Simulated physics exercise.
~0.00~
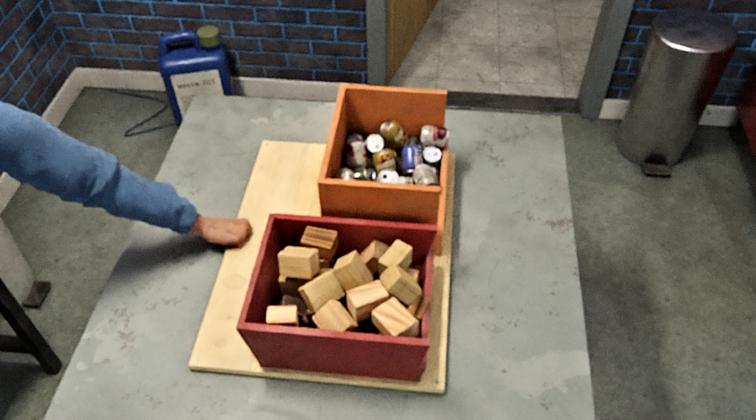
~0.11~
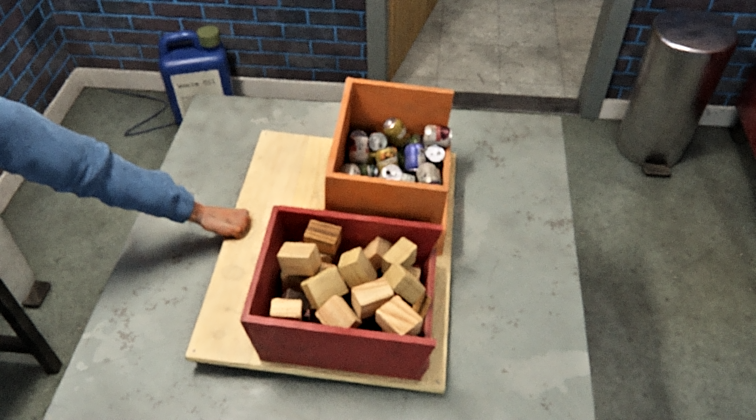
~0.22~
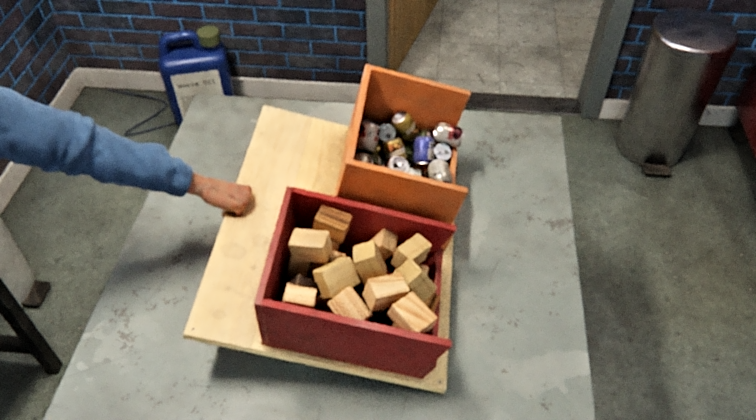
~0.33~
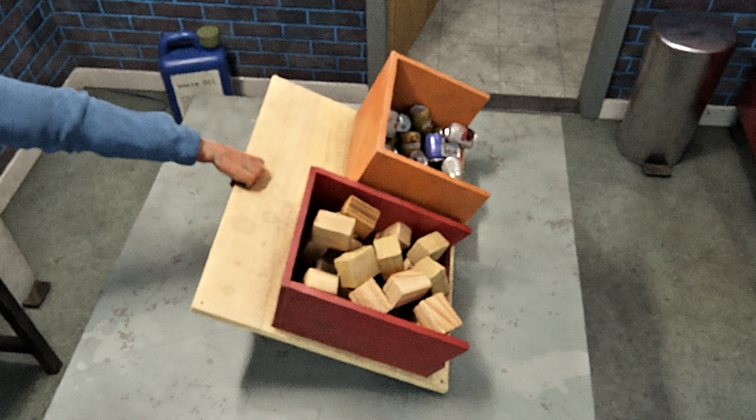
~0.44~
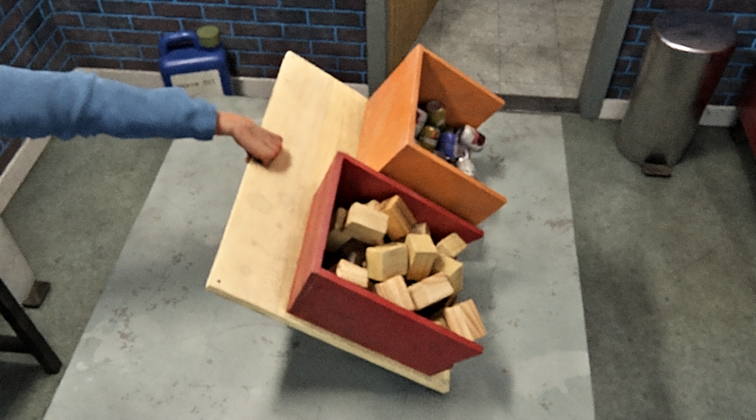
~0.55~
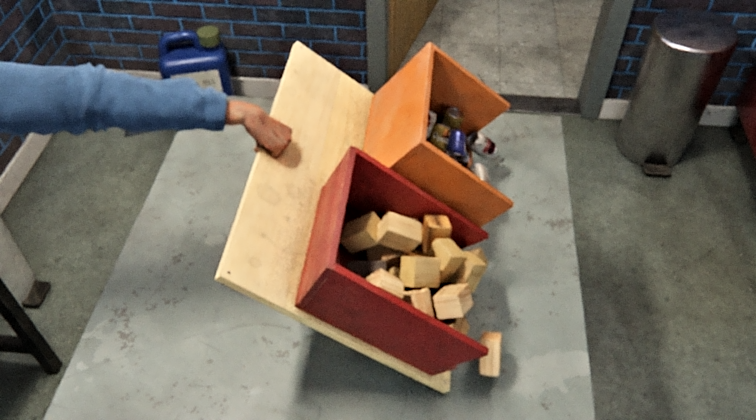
A hand raises the board's left end, and blocks slide rightward out of the red crate.
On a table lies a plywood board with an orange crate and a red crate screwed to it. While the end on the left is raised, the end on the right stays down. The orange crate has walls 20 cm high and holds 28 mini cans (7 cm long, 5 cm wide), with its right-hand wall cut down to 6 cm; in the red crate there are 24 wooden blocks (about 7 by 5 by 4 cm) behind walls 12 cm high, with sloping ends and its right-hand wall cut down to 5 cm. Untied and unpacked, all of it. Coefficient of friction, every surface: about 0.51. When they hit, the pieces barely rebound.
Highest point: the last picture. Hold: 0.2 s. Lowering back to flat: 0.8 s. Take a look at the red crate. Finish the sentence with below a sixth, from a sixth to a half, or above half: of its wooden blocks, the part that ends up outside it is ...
The part is from a sixth to a half.
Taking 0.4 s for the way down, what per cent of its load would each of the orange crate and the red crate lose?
Orange crate 30, red crate 30 per cent.
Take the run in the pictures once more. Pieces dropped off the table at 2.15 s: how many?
Piece count: Some 2.
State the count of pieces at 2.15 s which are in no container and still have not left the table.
I'd guess near 12.
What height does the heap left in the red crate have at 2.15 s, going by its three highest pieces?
Some 9 cm.
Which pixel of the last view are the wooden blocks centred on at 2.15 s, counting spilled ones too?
Roughly at (402, 311).
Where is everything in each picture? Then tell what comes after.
In the first frame (we follow the rim corner now nearest the camera), red crate at (430, 343); orange crate at (441, 189); tilt 0°; nothing out yet.
In the second frame, red crate at (437, 343); orange crate at (449, 189); tilt 4°.
In the third frame, red crate at (452, 343); orange crate at (468, 190); tilt 14°.
In the fourth frame, red crate at (469, 346); orange crate at (490, 195); tilt 25°.
In the fifth frame, red crate at (483, 350); orange crate at (507, 201); tilt 35°.
In the sixth frame, red crate at (489, 352); orange crate at (514, 204); tilt 39°; 2 out, the lowest block at (491, 354).
After 0.81 s, tilt 38°; 4 of 28 out of the orange crate and 7 of 24 out of the red crate.
After 1.13 s, tilt 21°; 6 of 28 out of the orange crate and 9 of 24 out of the red crate.
After 1.58 s, tilt 0°; 6 of 28 out of the orange crate and 9 of 24 out of the red crate.
Final count (at 2.15 s), 6 of 28 out of the orange crate and 9 of 24 out of the red crate. Asked share, 9 of 24, 38 per cent.
